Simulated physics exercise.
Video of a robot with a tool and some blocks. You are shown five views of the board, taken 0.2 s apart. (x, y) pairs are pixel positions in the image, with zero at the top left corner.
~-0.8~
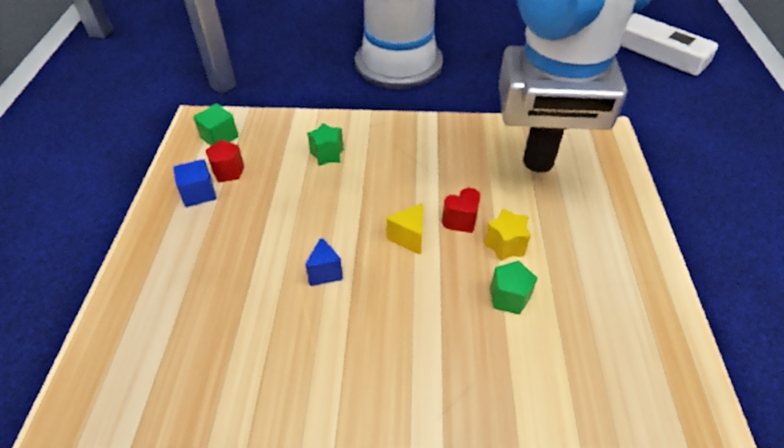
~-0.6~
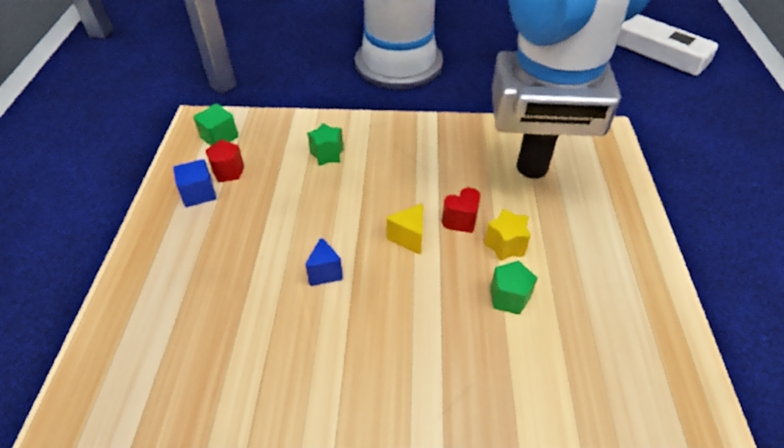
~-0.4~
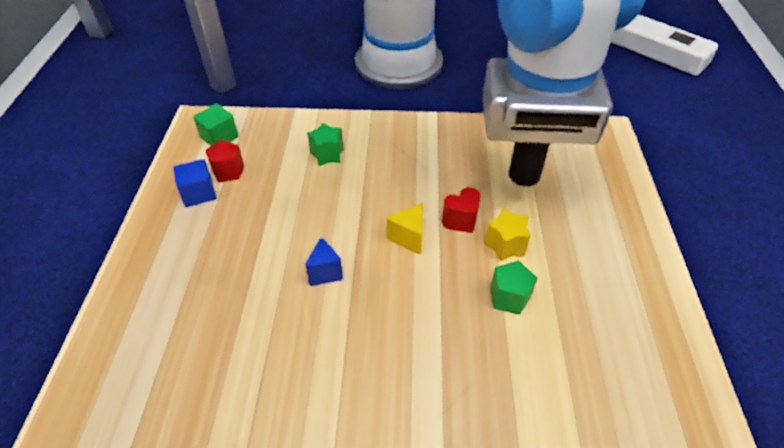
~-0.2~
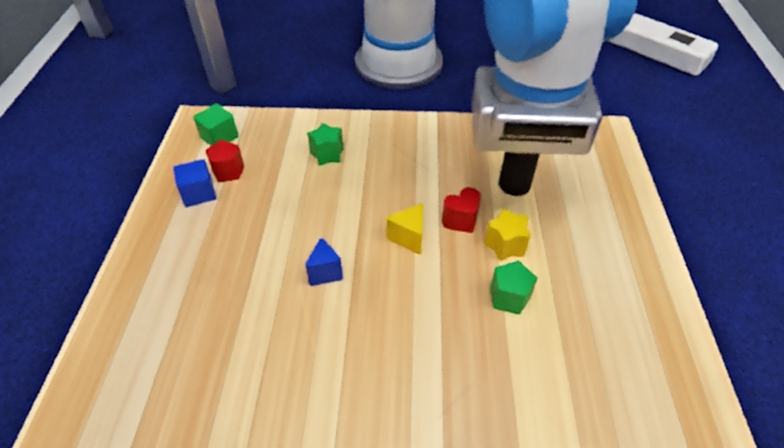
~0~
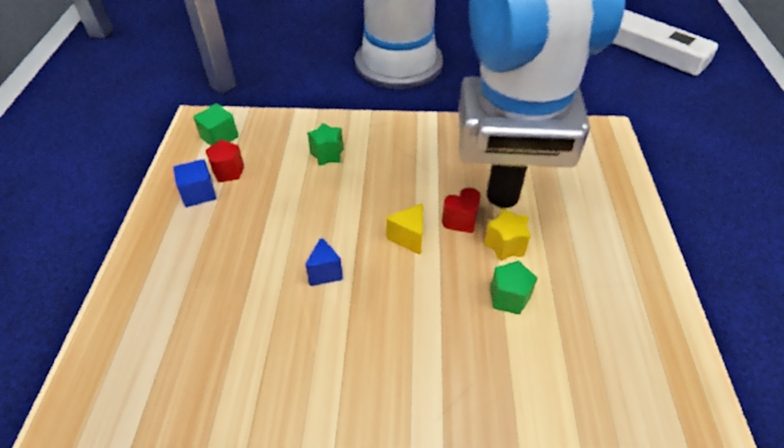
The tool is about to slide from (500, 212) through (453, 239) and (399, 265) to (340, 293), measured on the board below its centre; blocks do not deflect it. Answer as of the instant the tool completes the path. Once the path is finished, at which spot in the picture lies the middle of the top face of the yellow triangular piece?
Its top face will be centred at roughly (382, 220).
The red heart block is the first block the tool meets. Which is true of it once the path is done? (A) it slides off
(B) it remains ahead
The correct letter is A.
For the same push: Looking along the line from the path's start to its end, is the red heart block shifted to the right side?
Going by the path, yes.
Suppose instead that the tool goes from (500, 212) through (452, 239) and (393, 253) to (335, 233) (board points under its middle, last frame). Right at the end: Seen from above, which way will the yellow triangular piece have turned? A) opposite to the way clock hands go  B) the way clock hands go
B: The way clock hands go.
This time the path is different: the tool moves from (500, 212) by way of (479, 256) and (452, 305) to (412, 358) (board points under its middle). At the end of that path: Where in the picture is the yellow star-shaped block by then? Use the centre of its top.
By then it is at (514, 254).
The first path, step by step. One third of the way, tool at (455, 224); yellow triangular piece at (401, 216), turned 35° anticlockwise; red heart block at (428, 205), turned 25° clockwise.
Two thirds of the way, tool at (398, 251); yellow triangular piece at (383, 220), turned 30° clockwise; red heart block at (422, 205), turned 45° clockwise.
At the end, tool at (338, 279); blue triangular piece at (311, 254), turned 40° clockwise; yellow triangular piece at (382, 220), turned 40° clockwise; red heart block at (422, 205), turned 45° clockwise; yellow star-shaped block still.
